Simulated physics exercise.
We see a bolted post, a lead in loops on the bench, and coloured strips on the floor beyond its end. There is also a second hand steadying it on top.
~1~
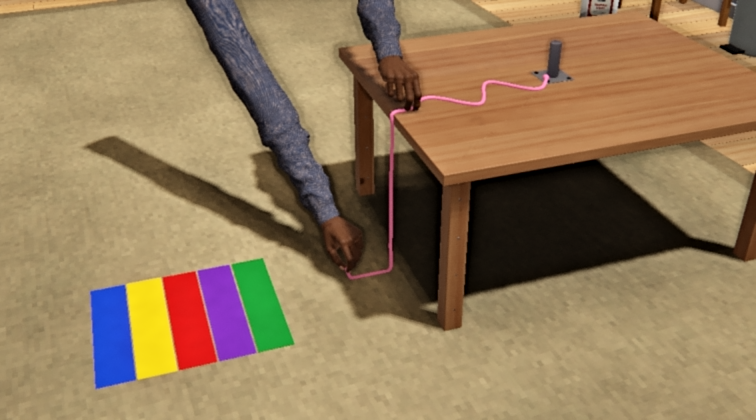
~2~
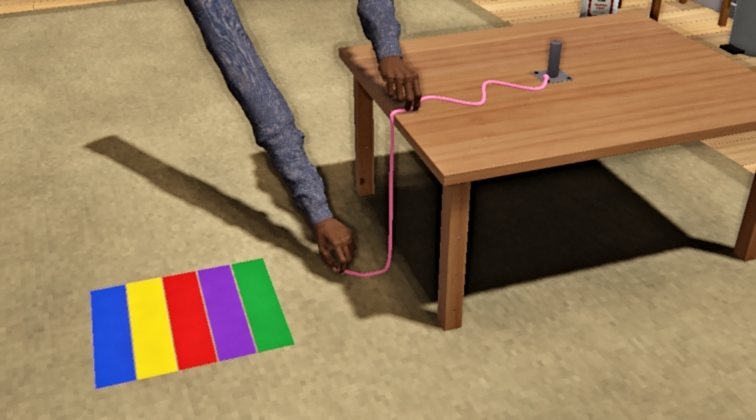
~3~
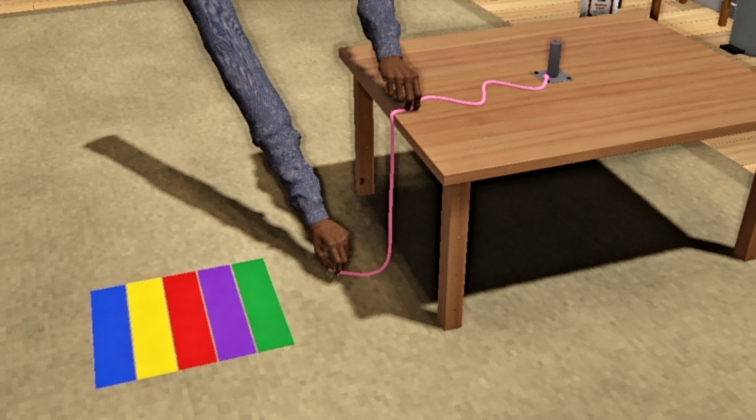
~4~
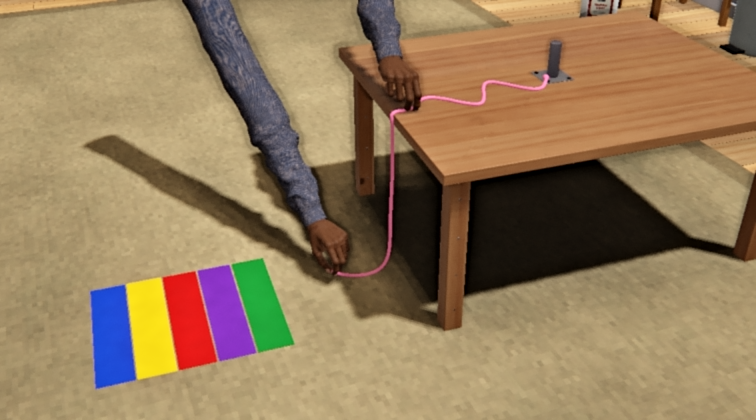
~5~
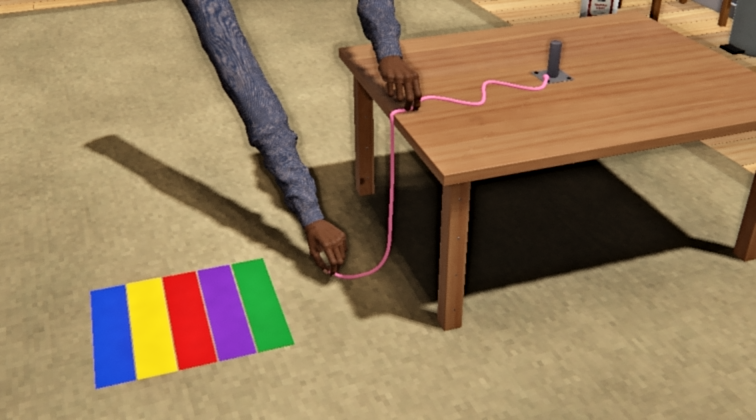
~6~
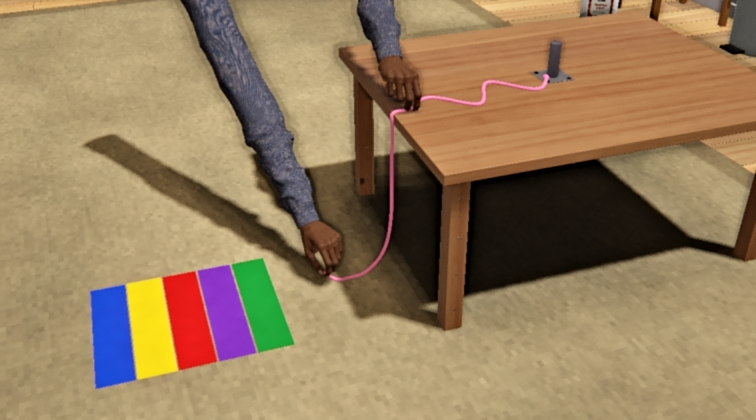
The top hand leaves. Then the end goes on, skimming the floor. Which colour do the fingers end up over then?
They end up over the yellow strip.
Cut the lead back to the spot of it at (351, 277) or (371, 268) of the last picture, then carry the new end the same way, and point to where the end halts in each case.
Going through both, you get (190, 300) and then (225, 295).
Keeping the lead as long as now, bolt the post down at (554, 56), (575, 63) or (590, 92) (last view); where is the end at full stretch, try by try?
One per try, in order: (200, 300), (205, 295), (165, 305).
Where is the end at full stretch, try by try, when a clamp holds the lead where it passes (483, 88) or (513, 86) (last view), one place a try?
Try by try: (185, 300), (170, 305).
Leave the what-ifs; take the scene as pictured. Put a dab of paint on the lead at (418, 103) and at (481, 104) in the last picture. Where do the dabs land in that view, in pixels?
Roughly (364, 132) for the first and (425, 103) for the second.
Soon after, end near (222, 294); over purple.
After that, end near (174, 303); over red.
At the stop, end near (144, 309); over yellow. The end stops over the yellow strip.
